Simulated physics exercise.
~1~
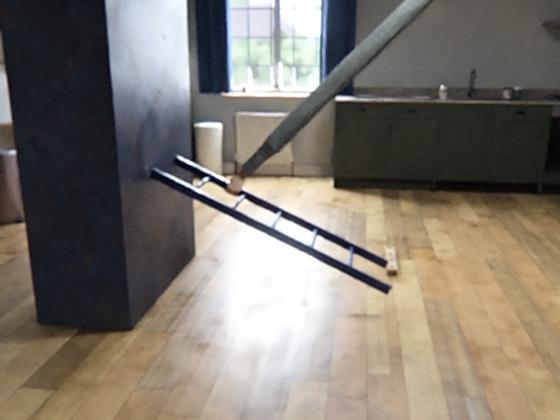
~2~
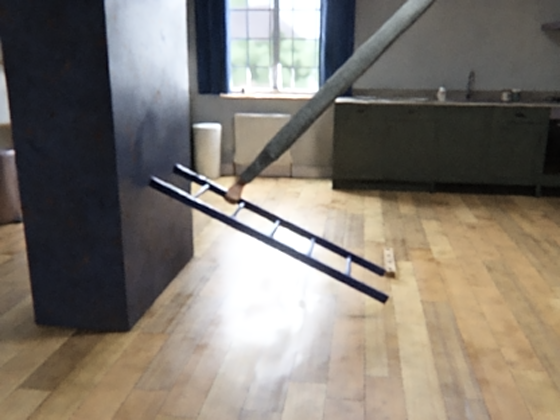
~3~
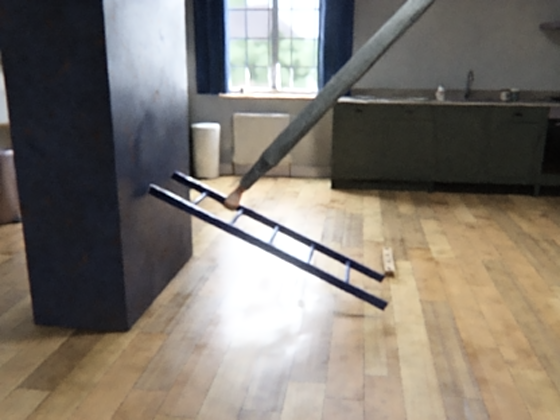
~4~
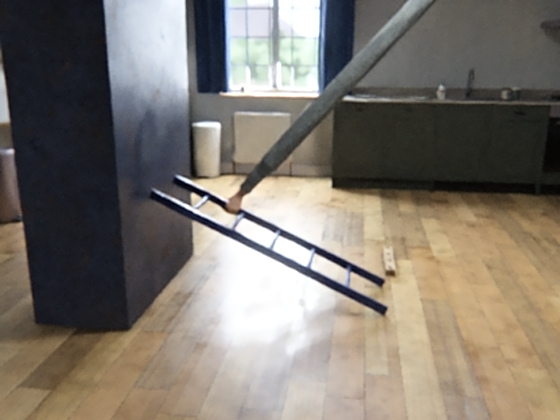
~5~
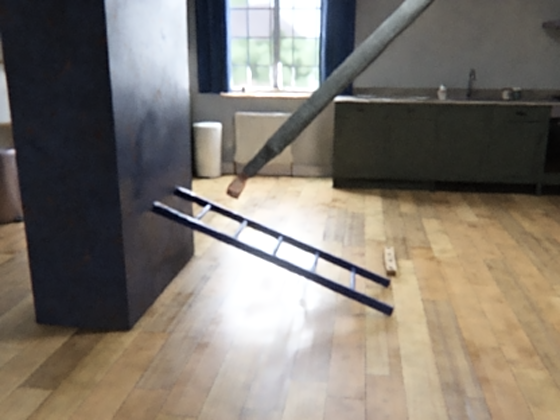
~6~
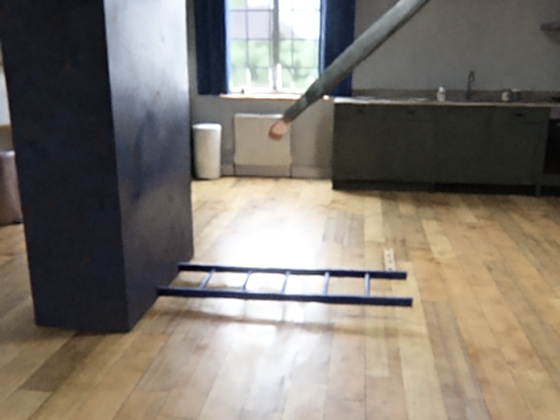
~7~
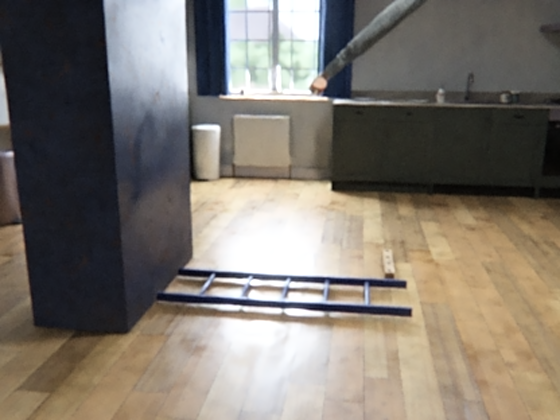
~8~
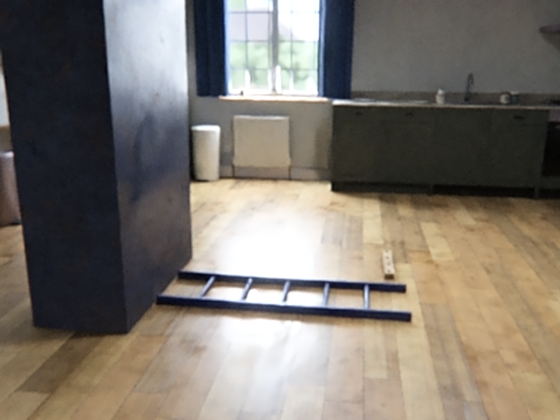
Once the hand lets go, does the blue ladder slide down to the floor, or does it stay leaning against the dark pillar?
The blue ladder slides down after the hand lets go and ends up flat on the wooden floor beside the pillar.
